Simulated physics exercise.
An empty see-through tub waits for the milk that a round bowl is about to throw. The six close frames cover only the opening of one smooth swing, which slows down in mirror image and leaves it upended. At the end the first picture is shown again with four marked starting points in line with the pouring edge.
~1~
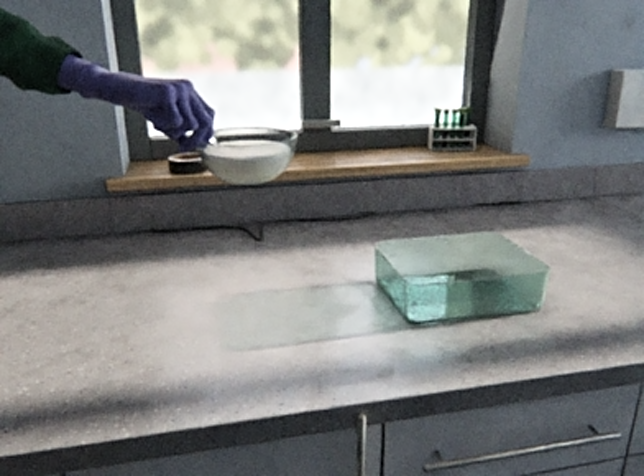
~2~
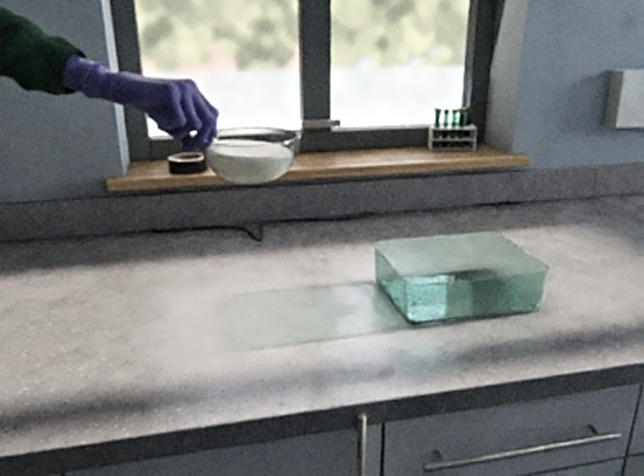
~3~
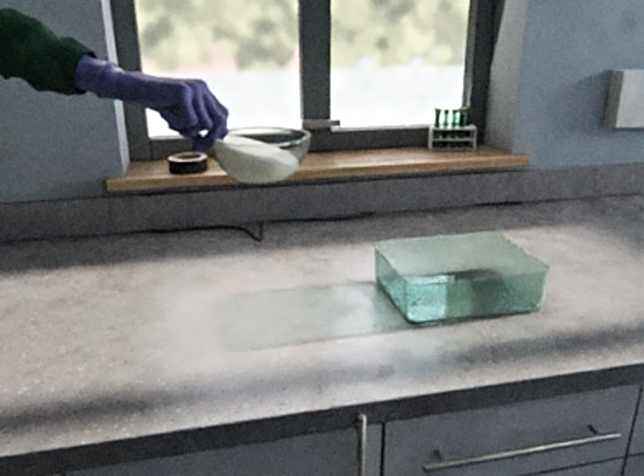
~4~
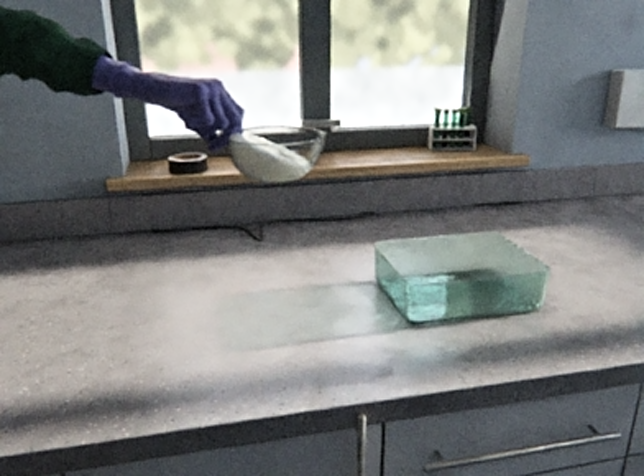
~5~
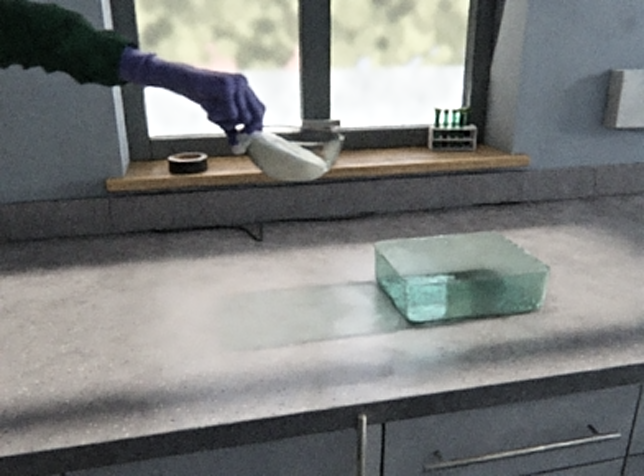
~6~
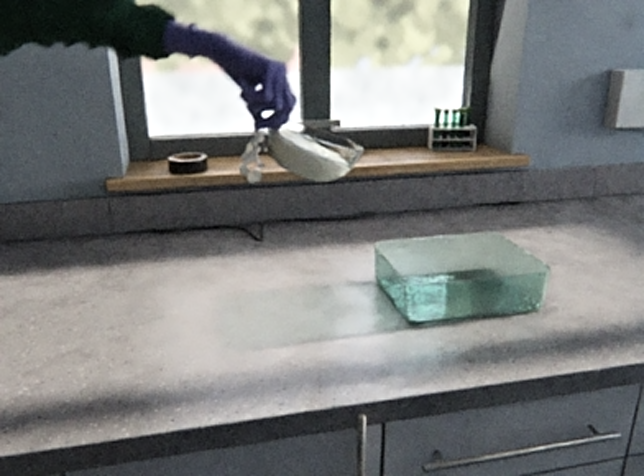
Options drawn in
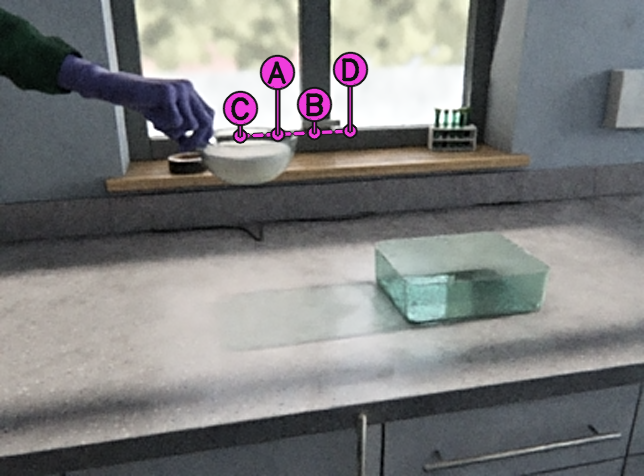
A grey laboratory worktop beneath a window with a wooden sill is seen from slightly above by a still camera. A purple-gloved hand in a dark green sleeve holds a clear round bowl of white milk at left, with an empty, see-through greenish tub at right. The hand carries the bowl rightward, the milk surges up its left side and over the rim, and the bowl tilts rightward as milk trails below the glove.
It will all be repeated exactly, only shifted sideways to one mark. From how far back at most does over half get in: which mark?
It is C.
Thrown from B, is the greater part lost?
No, not at all.
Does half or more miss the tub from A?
No, that is safe.
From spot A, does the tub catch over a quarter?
Yes.
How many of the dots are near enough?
All of them.
On the marked copy, A at (277, 134); B at (314, 132); C at (240, 136); D at (350, 131).
If A is chosen, about 68 % lands in the tub, 10 % falls short and 22 % goes beside or beyond.
If B is chosen, about 65 % lands in the tub, 12 % falls short and 23 % goes beside or beyond.
If C is chosen, about 61 % lands in the tub, 22 % falls short and 16 % goes beside or beyond.
If D is chosen, about 67 % lands in the tub, 13 % falls short and 21 % goes beside or beyond.
